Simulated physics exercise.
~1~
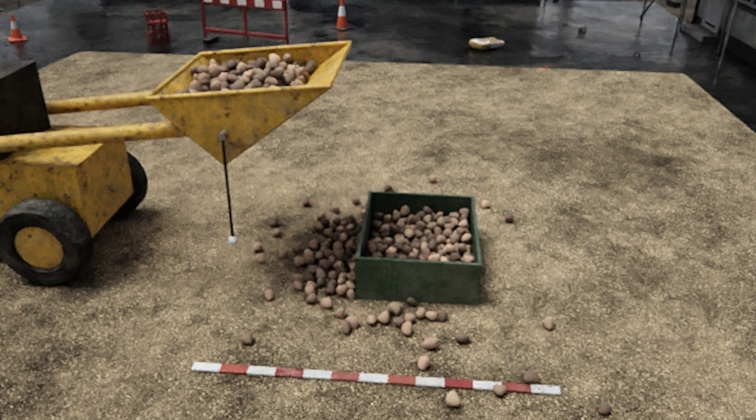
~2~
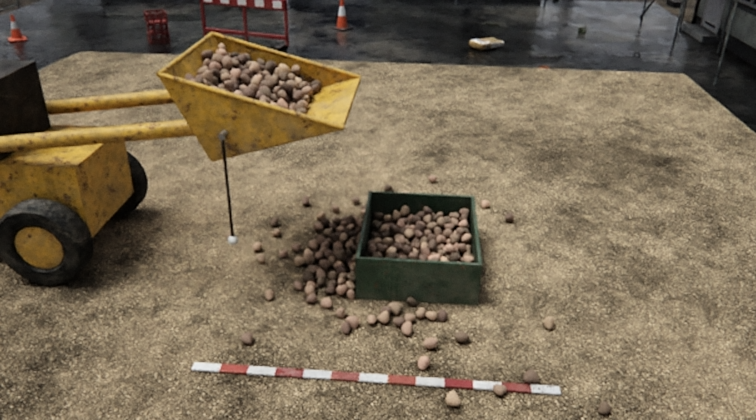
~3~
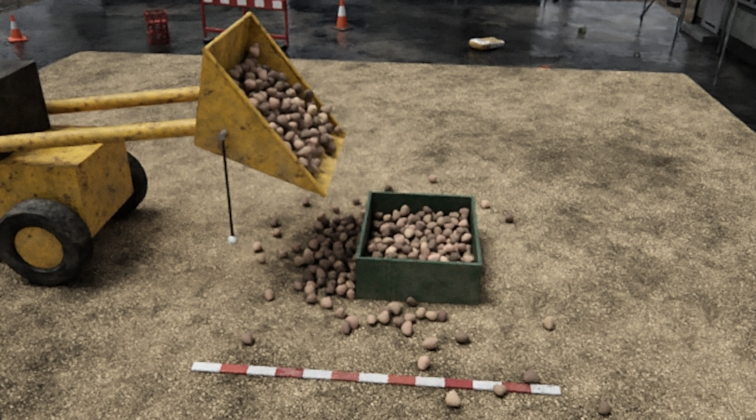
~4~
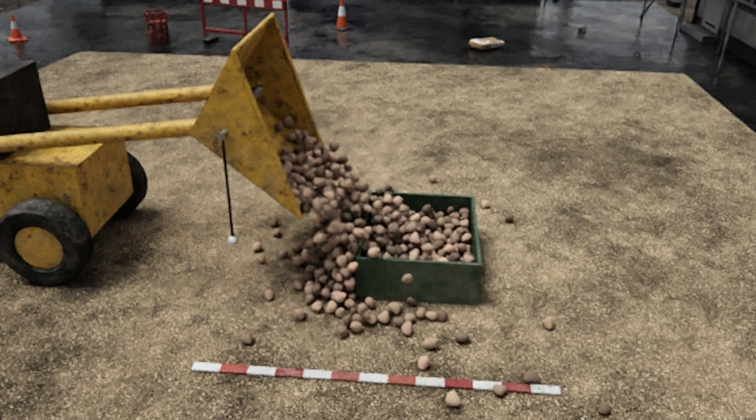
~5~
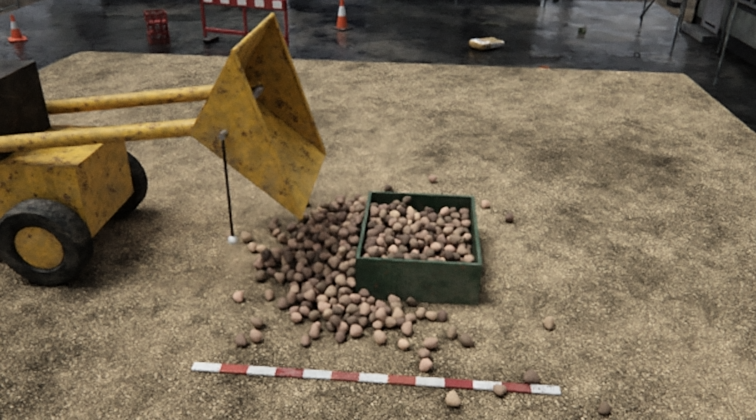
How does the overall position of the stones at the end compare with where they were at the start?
Taken together, the stones end up lower and a little further to the right. At the start many of them sit up in the yellow bucket, while at the end they all lie in the green bin or on the ground around it.
